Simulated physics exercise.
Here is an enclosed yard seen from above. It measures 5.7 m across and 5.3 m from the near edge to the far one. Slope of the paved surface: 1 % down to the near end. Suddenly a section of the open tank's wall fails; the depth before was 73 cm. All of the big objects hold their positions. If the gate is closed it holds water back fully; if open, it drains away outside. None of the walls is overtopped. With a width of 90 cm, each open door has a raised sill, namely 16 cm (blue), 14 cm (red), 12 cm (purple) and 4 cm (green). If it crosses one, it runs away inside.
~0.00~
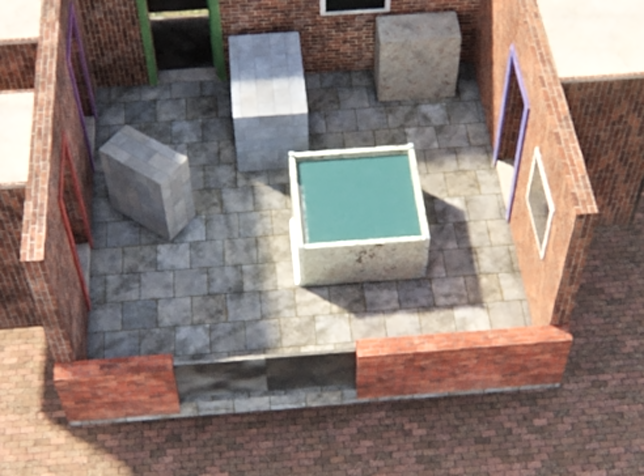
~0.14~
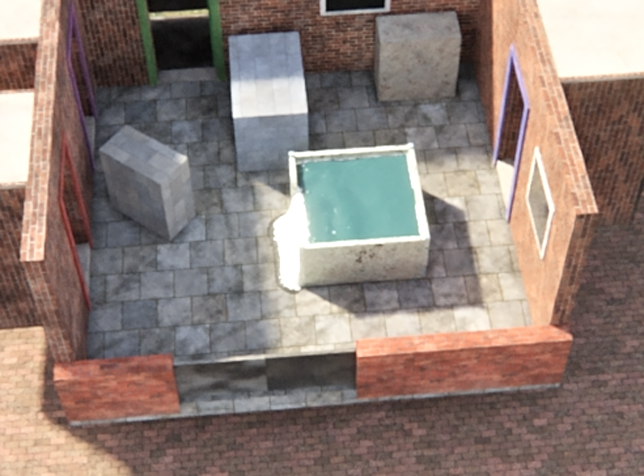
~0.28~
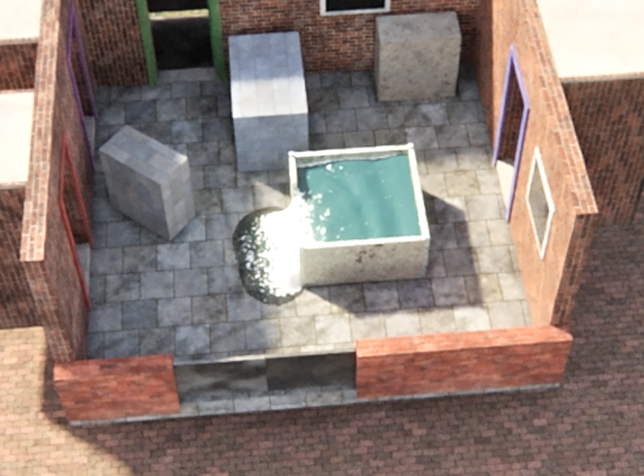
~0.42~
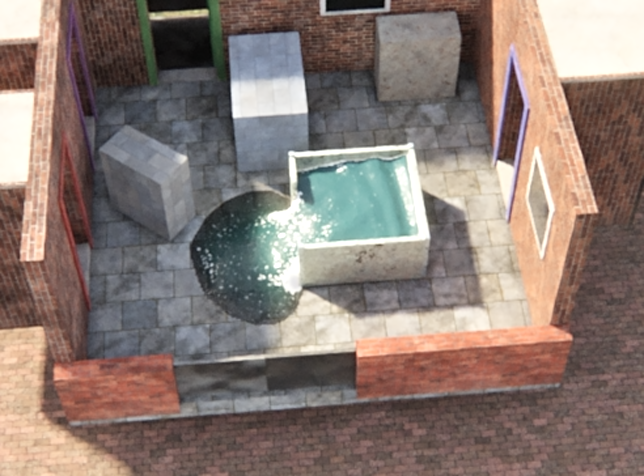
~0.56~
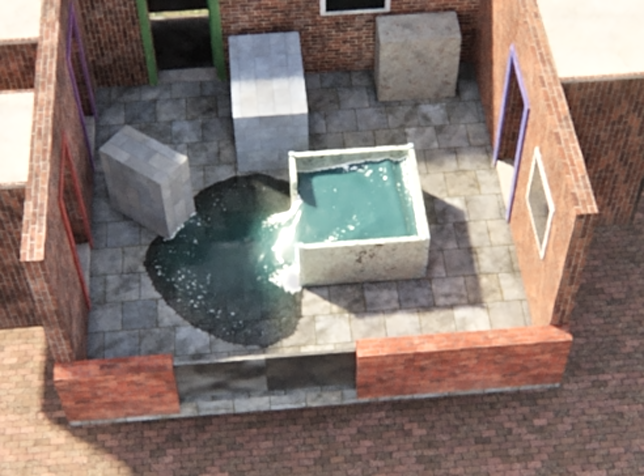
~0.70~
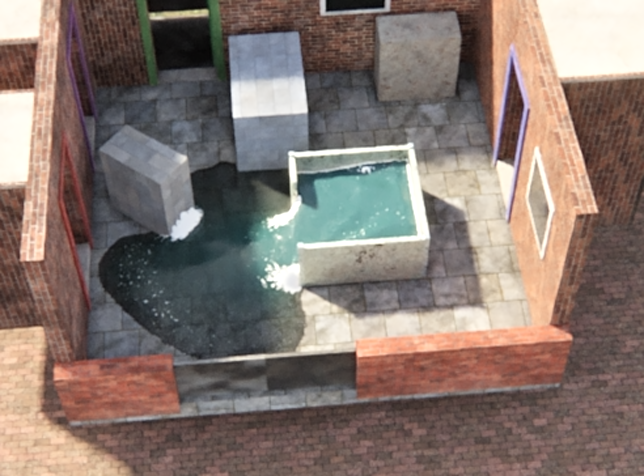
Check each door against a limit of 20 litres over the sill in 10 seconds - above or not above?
Check: Blue door not above; red door above; purple door not above; green door above.
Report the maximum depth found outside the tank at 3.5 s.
About 20 cm at most.
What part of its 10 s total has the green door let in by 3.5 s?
10 percent or so by then.
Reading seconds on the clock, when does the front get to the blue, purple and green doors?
Blue = 6.5 s, purple = 1.4 s, green = 2.6 s.
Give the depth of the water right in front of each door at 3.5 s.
Depths: Blue door 0 cm, red door 19 cm, purple door 6 cm, green door 7 cm.
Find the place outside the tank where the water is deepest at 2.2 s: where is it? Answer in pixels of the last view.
Roughly at pixel (89, 333).
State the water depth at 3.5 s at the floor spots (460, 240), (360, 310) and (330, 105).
Depths in turn: Roughly 0, 0 and 0 centimetres.
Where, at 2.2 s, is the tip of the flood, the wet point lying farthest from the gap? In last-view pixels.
That's around (97, 91) in the last picture.
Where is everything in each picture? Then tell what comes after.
Still water, 73 cm deep, in the open tank at (357, 199), in the first frame.
The front is at (296, 290), 0.6 m from the gap at (300, 237); 0.3 m2 of floor is under water; 73 cm left at the back of the open tank, in the second frame.
Water pours out at (301, 240) and has run 0.9 m, to (246, 222); typically 12 cm deep outside, 72 cm at the open tank's back, in the third frame.
The front is at (199, 243), 1.4 m from the gap at (301, 241); 2.1 m2 of floor is under water; 65 cm left at the back of the open tank, in the fourth frame.
Water pours out at (301, 241) and has run 2.0 m, to (154, 250); typically 6 cm deep outside, 62 cm at the open tank's back, in the fifth frame.
The front is at (109, 282), 2.6 m from the gap at (301, 241); 5.2 m2 of floor is under water; 60 cm left at the back of the open tank, in the sixth frame.
After 1.4 s water covers 35 % of the floor and is deepest (42 cm) near (87, 394); blue door not reached, red door 26 cm at the sill, 56 L in, purple door not reached, green door not reached.
After 2.2 s water covers 45 % of the floor and is deepest (39 cm) near (89, 333); blue door not reached, red door 27 cm at the sill, 150 L in, purple door 6 cm at the sill, 0 L in, green door not reached.
After 3.5 s water covers 50 % of the floor and is deepest (20 cm) near (90, 287); blue door not reached, red door 19 cm at the sill, 206 L in, purple door 6 cm at the sill, 0 L in, green door 7 cm at the sill, 4 L in.
After 6.0 s water covers 70 % of the floor and is deepest (18 cm) near (87, 394); blue door not reached, red door 11 cm at the sill, 224 L in, purple door 4 cm at the sill, 0 L in, green door 8 cm at the sill, 25 L in.
After 10.0 s water covers 95 % of the floor and is deepest (12 cm) near (476, 363); blue door 4 cm at the sill, 0 L in, red door 7 cm at the sill, 224 L in, purple door 5 cm at the sill, 0 L in, green door 5 cm at the sill, 41 L in.
